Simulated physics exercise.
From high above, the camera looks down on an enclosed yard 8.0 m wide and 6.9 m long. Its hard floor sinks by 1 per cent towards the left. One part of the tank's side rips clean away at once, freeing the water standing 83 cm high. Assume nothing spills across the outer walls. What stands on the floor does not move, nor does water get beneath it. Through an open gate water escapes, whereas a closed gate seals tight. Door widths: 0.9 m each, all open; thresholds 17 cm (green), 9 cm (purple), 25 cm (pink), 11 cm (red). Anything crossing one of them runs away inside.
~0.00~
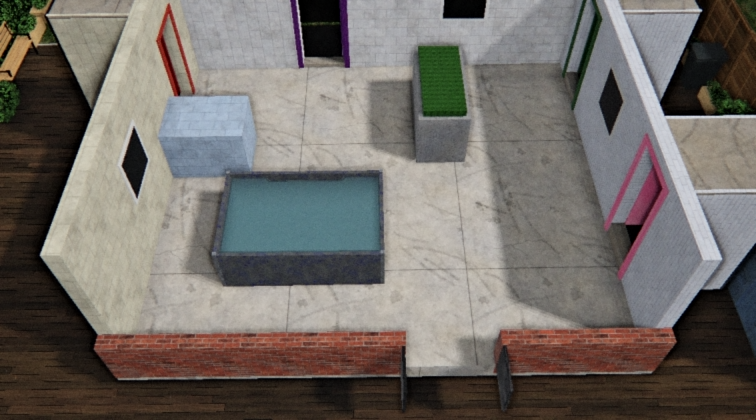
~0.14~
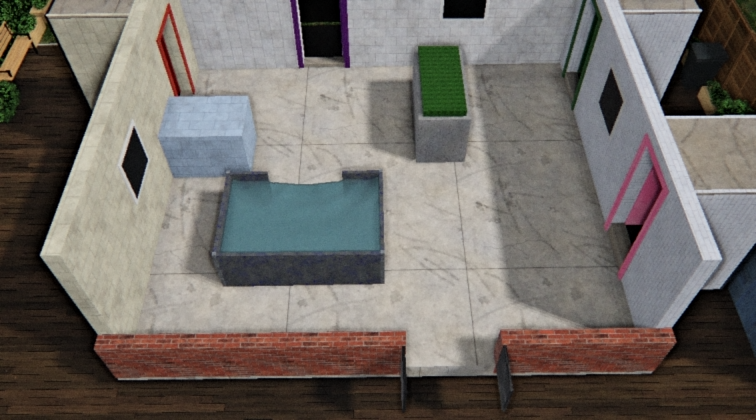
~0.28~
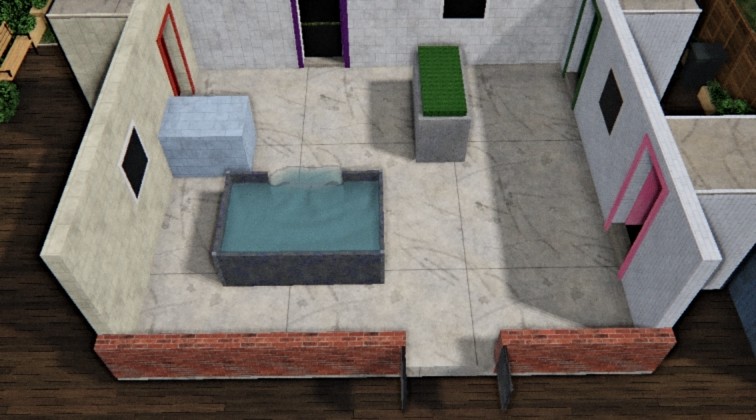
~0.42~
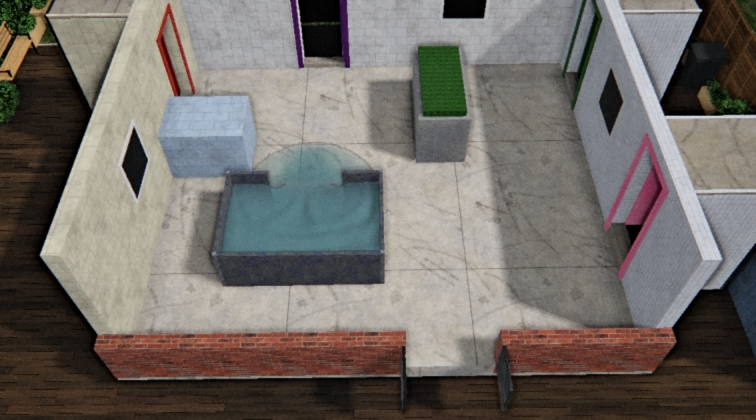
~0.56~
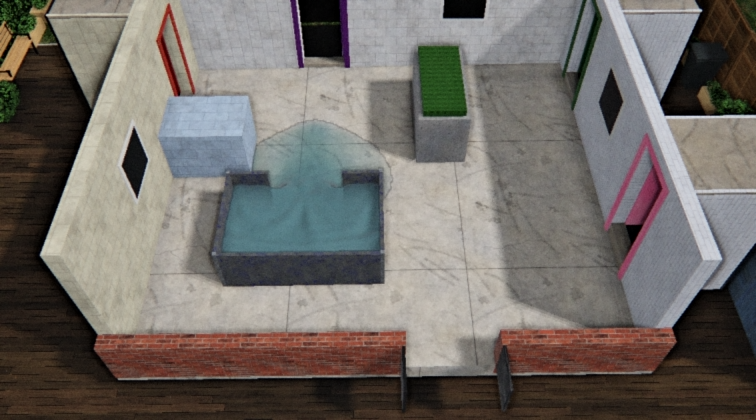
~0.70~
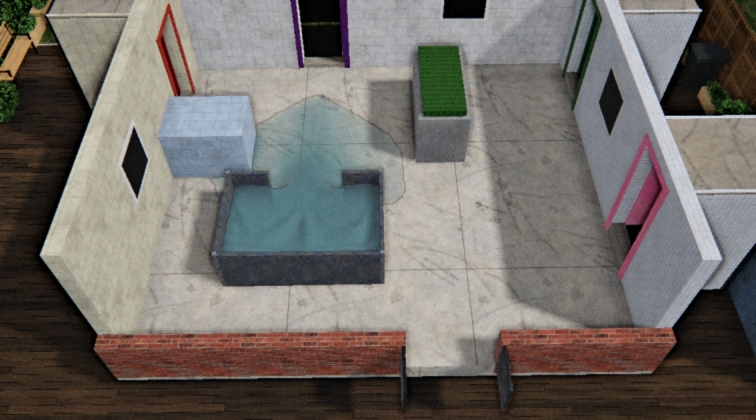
The video shows a high view of a walled yard with a dark tank of water, a pale block and a grass-topped block; the tank's far side opens, and water pours out, spreading across the floor toward the back wall.
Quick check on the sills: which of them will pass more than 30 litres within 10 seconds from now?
Green door: Short; purple door: Surplus; pink door: Short; red door: Surplus.
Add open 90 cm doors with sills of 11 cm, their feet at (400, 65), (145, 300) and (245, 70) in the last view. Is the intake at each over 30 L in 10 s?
Note, doorways in listed order: Goes beyond, stays short, goes beyond.
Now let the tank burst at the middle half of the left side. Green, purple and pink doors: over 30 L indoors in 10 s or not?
Then it goes green fine, purple fine, pink fine.
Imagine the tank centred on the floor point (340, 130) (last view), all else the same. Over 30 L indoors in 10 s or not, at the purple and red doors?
Purple door exceeded, red door exceeded.
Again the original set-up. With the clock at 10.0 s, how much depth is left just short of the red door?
Depth: Approx. 13.5 cm.
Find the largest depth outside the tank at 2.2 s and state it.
Some 44 cm deep.
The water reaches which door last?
Pink.
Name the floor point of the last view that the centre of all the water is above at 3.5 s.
Centre: Roughly (316, 150) px.
After 1.4 s water covers 25 % of the floor and is deepest (45 cm) near (303, 202); green door not reached, purple door 16 cm at the sill, 45 L in, pink door not reached, red door not reached.
After 2.2 s water covers 35 % of the floor and is deepest (44 cm) near (200, 71); green door not reached, purple door 31 cm at the sill, 166 L in, pink door not reached, red door 5 cm at the sill, 0 L in.
After 3.5 s water covers 45 % of the floor and is deepest (31 cm) near (184, 135); green door 14 cm at the sill, 0 L in, purple door 23 cm at the sill, 312 L in, pink door not reached, red door 14 cm at the sill, 3 L in.
After 6.0 s water covers 55 % of the floor and is deepest (24 cm) near (184, 135); green door 8 cm at the sill, 0 L in, purple door 19 cm at the sill, 453 L in, pink door 1 cm at the sill, 0 L in, red door 20 cm at the sill, 44 L in.
After 10.0 s water covers 90 % of the floor and is deepest (14 cm) near (208, 71); green door 9 cm at the sill, 0 L in, purple door 14 cm at the sill, 561 L in, pink door 2 cm at the sill, 0 L in, red door 13 cm at the sill, 91 L in.
